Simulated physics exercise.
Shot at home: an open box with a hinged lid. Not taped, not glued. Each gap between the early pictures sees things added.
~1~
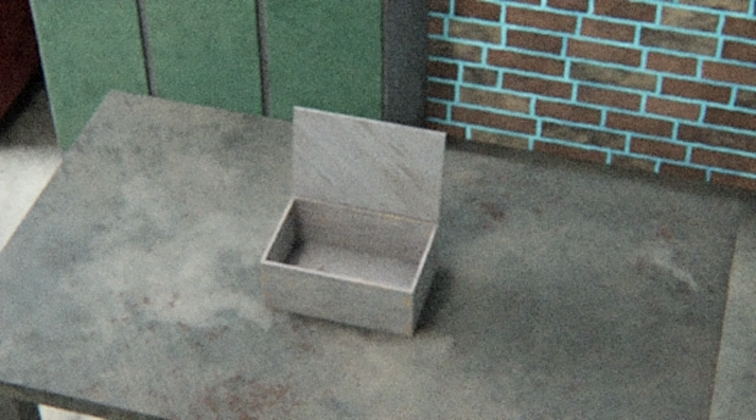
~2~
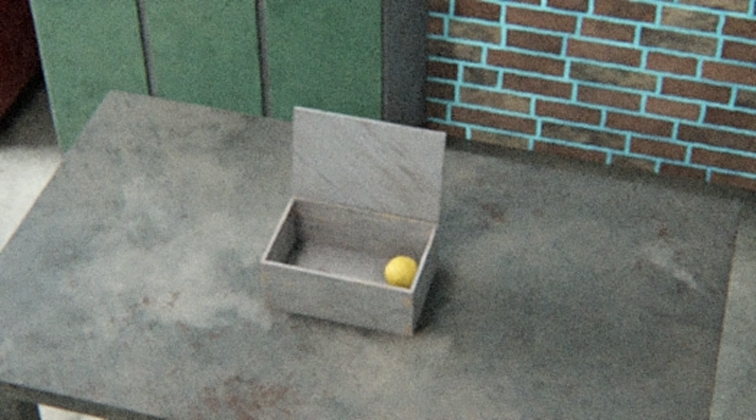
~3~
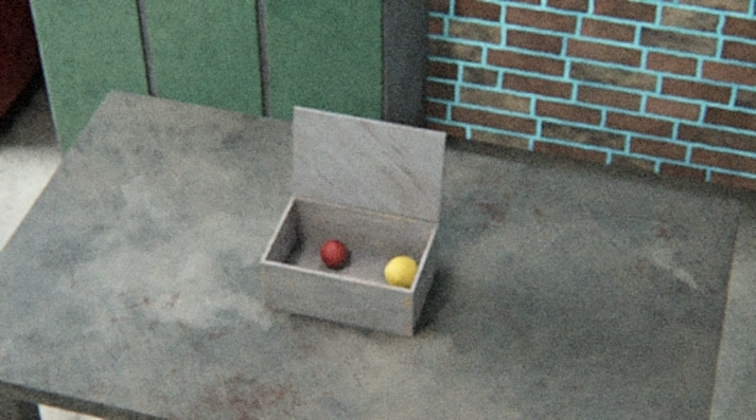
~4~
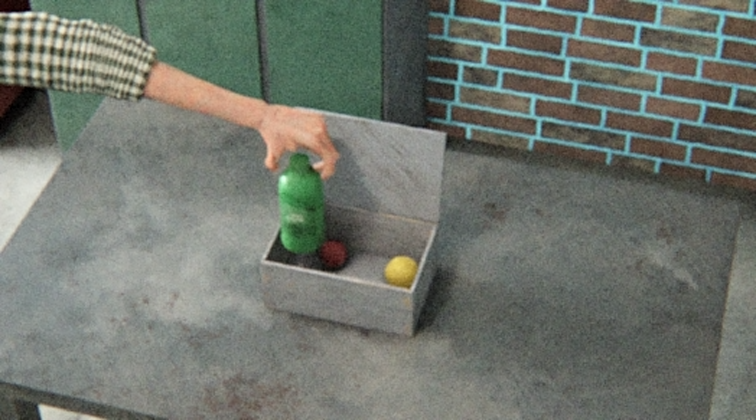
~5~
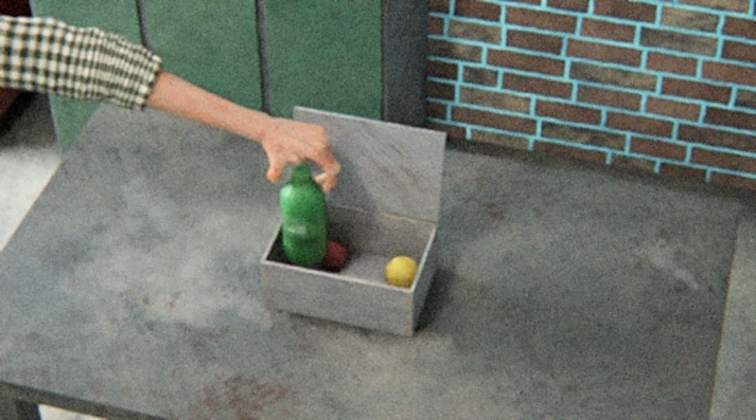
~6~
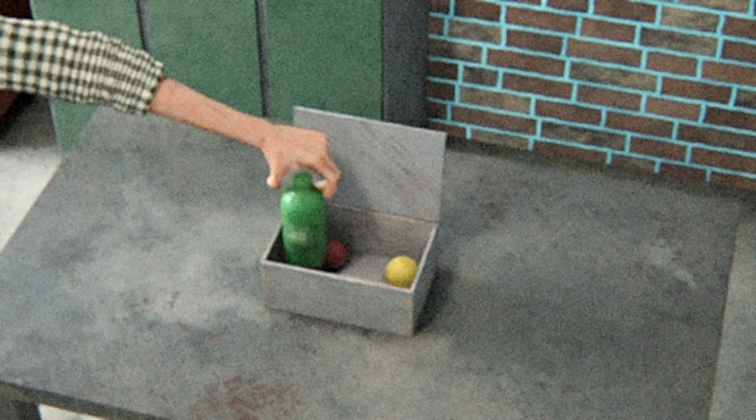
To begin with, an open box with a hinged lid sits empty on a gray table. A yellow lemon appears inside at the right, then a small red ball-like item to its left. A hand reaches in from the left and lowers a green bottle into the box's left side, still gripping it.
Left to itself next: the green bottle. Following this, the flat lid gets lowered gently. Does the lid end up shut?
So the box can't be shut in the end.
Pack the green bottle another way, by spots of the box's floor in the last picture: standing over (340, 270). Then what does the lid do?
With this placement the lid lies closed.
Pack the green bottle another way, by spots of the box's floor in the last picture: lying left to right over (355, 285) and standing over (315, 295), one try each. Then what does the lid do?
Packed the first way the lid lowers fully; packed the second way it is left gaping.
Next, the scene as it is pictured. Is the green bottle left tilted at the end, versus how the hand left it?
Observation: The green bottle keeps the set orientation.
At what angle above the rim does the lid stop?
Some 45 degrees above the rim, more or less.
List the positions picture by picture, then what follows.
The last thing is not in view yet, in the first frame.
The last thing is not in view yet; yellow lemon (402, 274), in the second frame.
The last thing is not in view yet; yellow lemon (402, 274), in the third frame.
Coming down; green bottle (302, 200); yellow lemon (402, 274), in the fourth frame.
Coming down; green bottle (304, 212); yellow lemon (402, 274), in the fifth frame.
Put in, still held; green bottle (304, 218); yellow lemon (402, 274), in the sixth frame.
Then, 0.30 s after the last picture, green bottle tipped 6° from how it was near (299, 246); red lemon rolled a little.
Then, 1.10 s after the last picture, lid starting down; green bottle slid about its own width near (310, 242); red lemon rolled about its own width.
Then, 1.50 s after the last picture, lid 65° above the rim; green bottle slid about its own width near (310, 242); red lemon rolled about its own width.
Then, 2.30 s after the last picture, lid 45° above the rim; green bottle slid about its own width near (310, 242); red lemon rolled about its own width.
At rest, lid 45° above the rim; moved from the start, green bottle and red lemon; yellow lemon in place. Seen from the same camera at the end, green bottle near (310, 242).
